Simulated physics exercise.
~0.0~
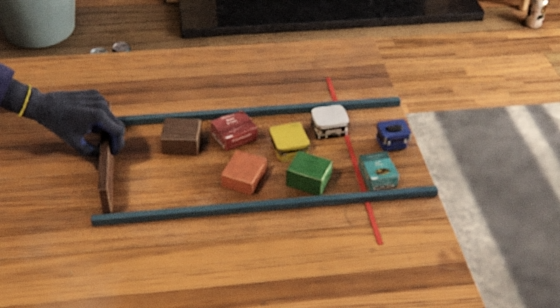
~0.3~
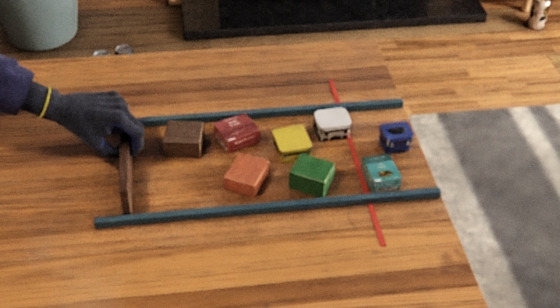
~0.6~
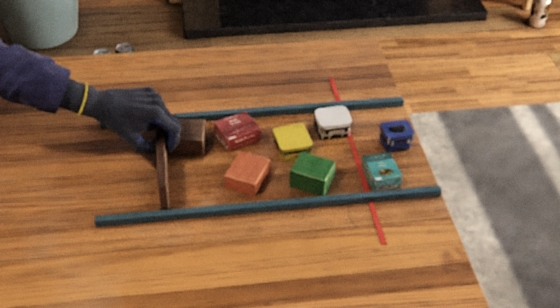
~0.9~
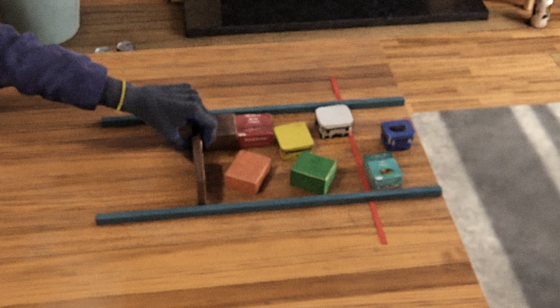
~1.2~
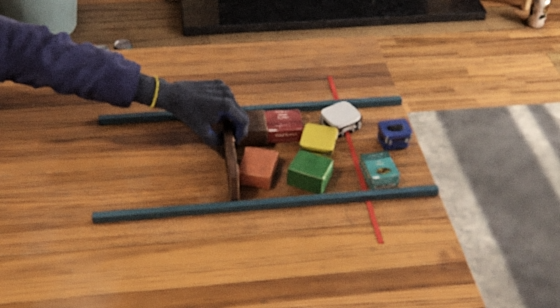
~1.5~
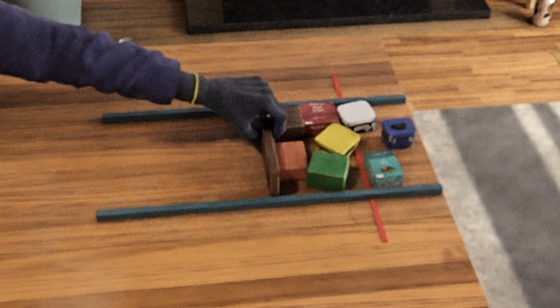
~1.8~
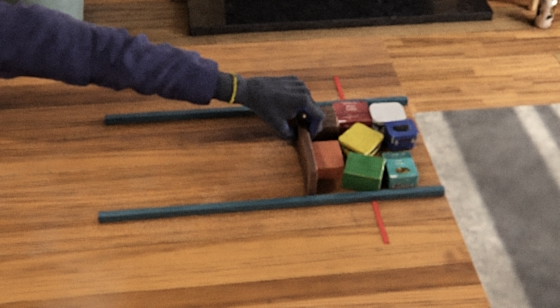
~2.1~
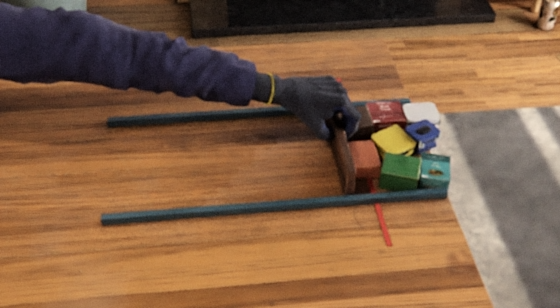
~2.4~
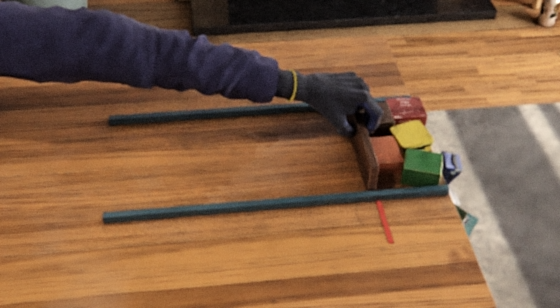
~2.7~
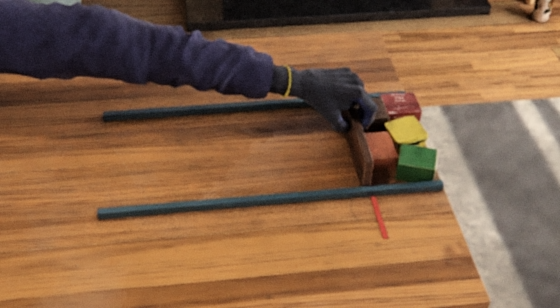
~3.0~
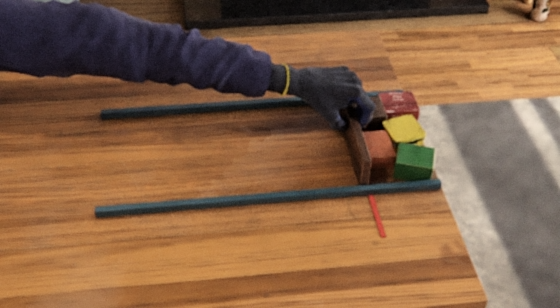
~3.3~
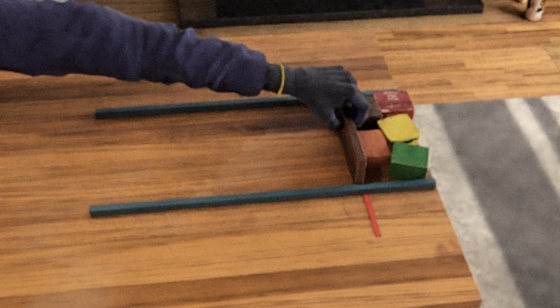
A wooden surface is seen from above at an angle, with a grey striped area beyond its right edge. Eight small things, including brown, red, yellow, white, orange, green, turquoise and blue ones, sit between two dark teal rails crossed by a red line. A gloved hand pushes an upright brown board rightward from the left, gathering them into a cluster. The cluster slides past the line to the edge, where the white, blue and turquoise pieces tip over and drop from view. The board stops, leaving the others bunched against it, the green one at the edge.
